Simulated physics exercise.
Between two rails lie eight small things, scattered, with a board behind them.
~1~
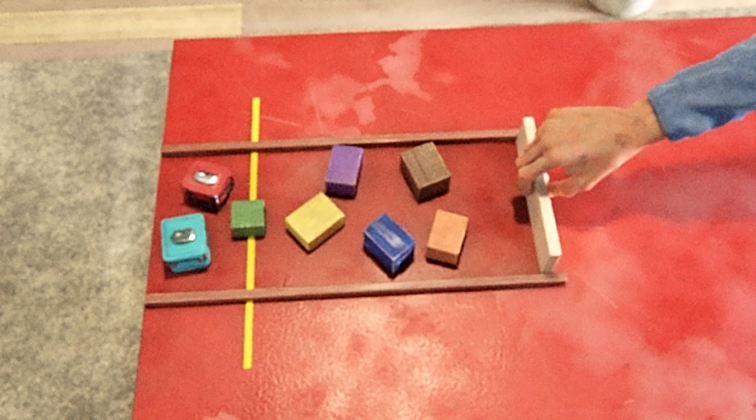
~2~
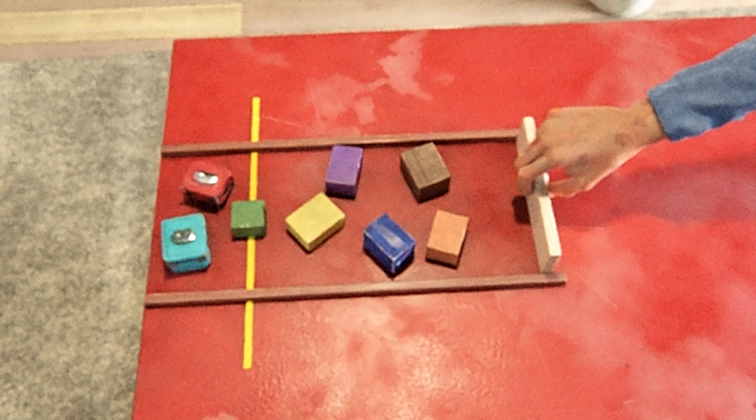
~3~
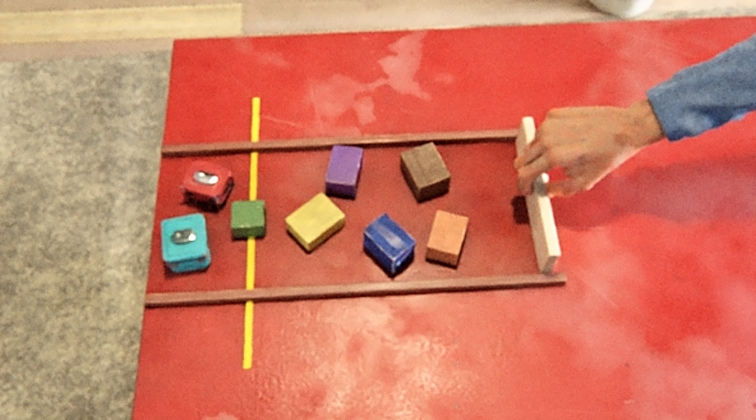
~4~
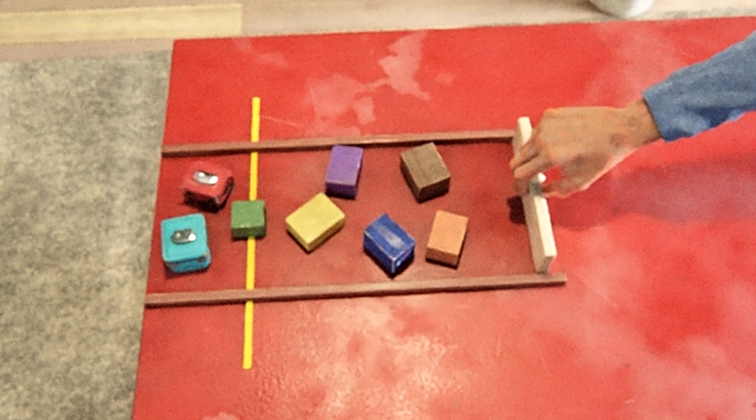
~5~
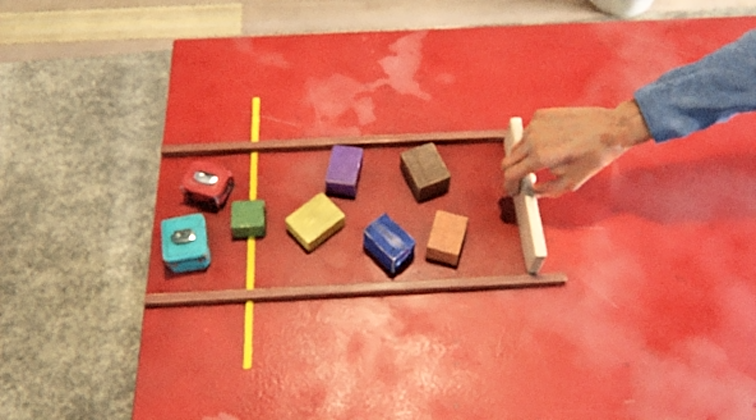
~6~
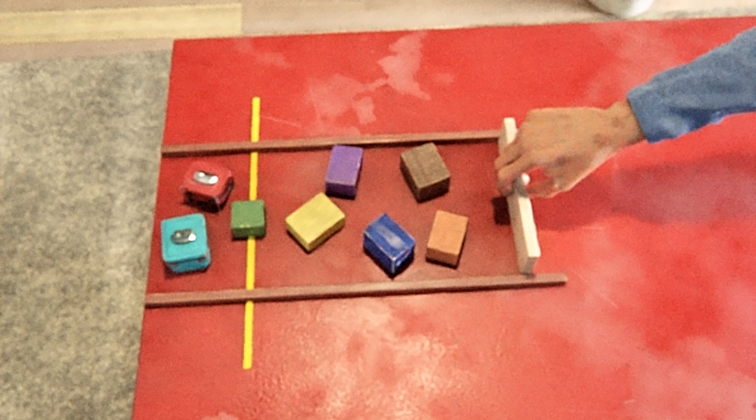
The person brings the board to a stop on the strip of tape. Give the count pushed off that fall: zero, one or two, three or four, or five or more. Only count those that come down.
I predict nothing comes down off the table.
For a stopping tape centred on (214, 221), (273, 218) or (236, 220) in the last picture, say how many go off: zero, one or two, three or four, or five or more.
Tape by tape, the falls would be: Three to four, then zero, then one or two.
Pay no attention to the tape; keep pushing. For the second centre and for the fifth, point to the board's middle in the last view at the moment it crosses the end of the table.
At the first moment about (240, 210), at the next about (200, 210).
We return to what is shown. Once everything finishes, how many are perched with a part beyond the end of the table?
The total comes out at 2.
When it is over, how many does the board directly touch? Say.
Contact count: 3.
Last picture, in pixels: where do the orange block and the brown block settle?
(234, 254) and (235, 176), roughly.
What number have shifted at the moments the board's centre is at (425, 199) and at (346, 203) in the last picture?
3 and 5.
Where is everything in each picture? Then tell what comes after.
Turquoise case (187, 243); red case (208, 185); green block (249, 219); board (537, 194); tape (252, 219), in the first frame.
Red case (208, 185); blue box (389, 243), in the second frame.
Green block (249, 219); purple block (344, 171), in the third frame.
Turquoise case (187, 243); orange block (447, 238), in the fourth frame.
Red case (208, 185); yellow block (316, 222), in the fifth frame.
Turquoise case (187, 243); red case (208, 185); green block (249, 219); board (517, 195); tape (252, 219), in the sixth frame.
Soon after, none off yet; turquoise case at rest near (187, 243); red case at rest near (208, 185); green block at rest near (249, 219).
At rest, the number that fall off is zero.
